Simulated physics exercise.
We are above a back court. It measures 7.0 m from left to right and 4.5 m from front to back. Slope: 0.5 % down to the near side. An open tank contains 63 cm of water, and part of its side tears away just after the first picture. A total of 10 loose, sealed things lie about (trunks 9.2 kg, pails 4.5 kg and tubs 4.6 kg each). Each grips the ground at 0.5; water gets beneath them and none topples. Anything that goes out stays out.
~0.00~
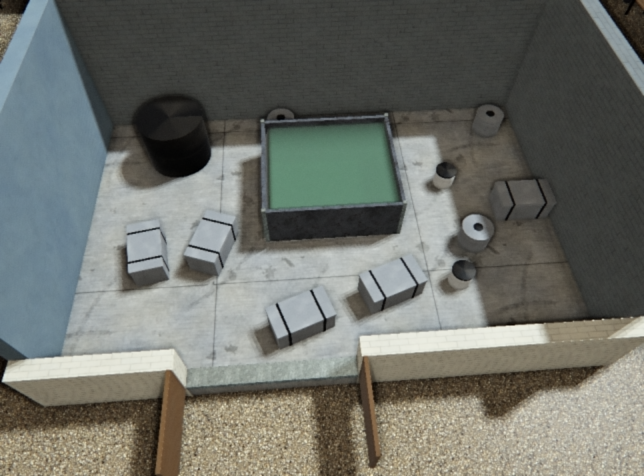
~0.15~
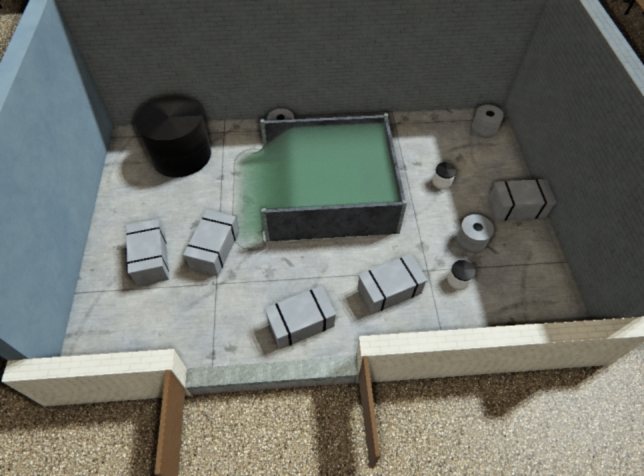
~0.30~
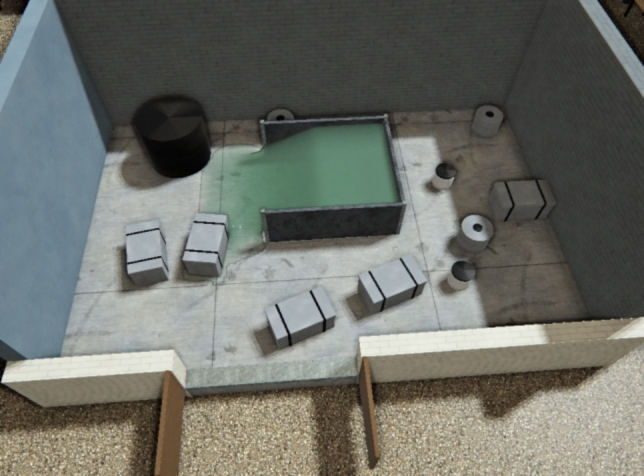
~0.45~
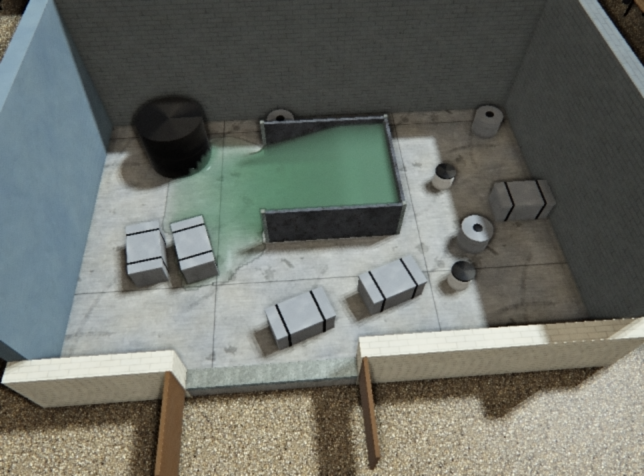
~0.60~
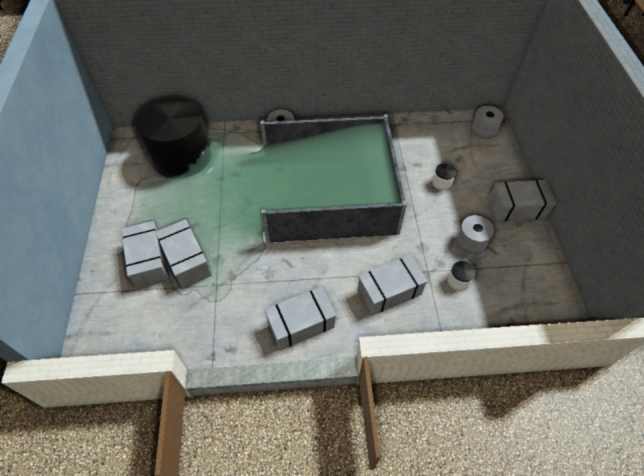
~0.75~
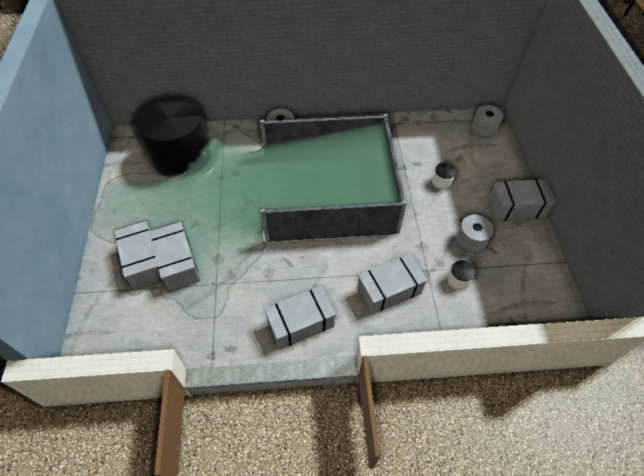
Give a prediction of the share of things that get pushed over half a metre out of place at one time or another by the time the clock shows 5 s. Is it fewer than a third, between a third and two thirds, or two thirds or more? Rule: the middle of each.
The proportion is going to fall in the middle band.
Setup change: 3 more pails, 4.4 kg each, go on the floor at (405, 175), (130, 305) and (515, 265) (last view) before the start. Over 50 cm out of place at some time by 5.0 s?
First stays inside, second goes beyond, third stays inside.
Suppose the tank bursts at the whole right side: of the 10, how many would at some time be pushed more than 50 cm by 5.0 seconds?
In that case 8 of them.
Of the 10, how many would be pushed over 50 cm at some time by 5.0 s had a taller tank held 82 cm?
Then it comes to 7.
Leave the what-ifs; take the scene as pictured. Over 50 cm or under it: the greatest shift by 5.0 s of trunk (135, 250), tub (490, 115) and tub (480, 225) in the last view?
First exceeding it, second falling below it, third falling below it.
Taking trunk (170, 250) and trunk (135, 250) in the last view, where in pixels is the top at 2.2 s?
First near (105, 326), second near (59, 323).
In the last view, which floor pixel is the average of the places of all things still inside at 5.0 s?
(452, 225).
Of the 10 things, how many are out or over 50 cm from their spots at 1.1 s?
That would be 2.
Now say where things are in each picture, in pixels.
The first picture shows a trunk at (210, 235) rests on the ground; a trunk at (144, 245), on the bottom; 3.3 m2 under water; 0 of 10 have shifted.
The second picture shows a trunk at (210, 235) rests on the ground; a trunk at (144, 245) rests on the ground; water covers 4.3 m2; 0 of 10 have shifted.
The third picture shows a trunk at (205, 237), on the bottom, 6 cm from its start; a trunk at (144, 246) rests on the ground; water covers 5.3 m2; 1 of 10 have shifted.
The fourth picture shows a trunk at (192, 242), on the bottom, 25 cm from its start; a trunk at (144, 246) rests on the ground; water covers 6.3 m2; 1 of 10 have shifted.
The fifth picture shows a trunk at (181, 246), on the bottom, 42 cm from its start; a trunk at (141, 247) rests on the ground, 4 cm from its start; 7.5 m2 under water; 1 of 10 have shifted.
The sixth picture shows a trunk at (171, 249) rests on the ground, 55 cm from its start; a trunk at (136, 248) rests on the ground, 11 cm from its start; 8.8 m2 under water; 2 of 10 have shifted.
After 1.1 s 2 of 10 are over 50 cm from their spots; 1 afloat.
After 2.2 s 2 of 10 are over 50 cm from their spots; 2 afloat.
After 3.5 s 4 of 10 are over 50 cm from their spots; 3 afloat.
After 5.0 s 5 of 10 are over 50 cm from their spots, and 5 have been at some point; 4 afloat.
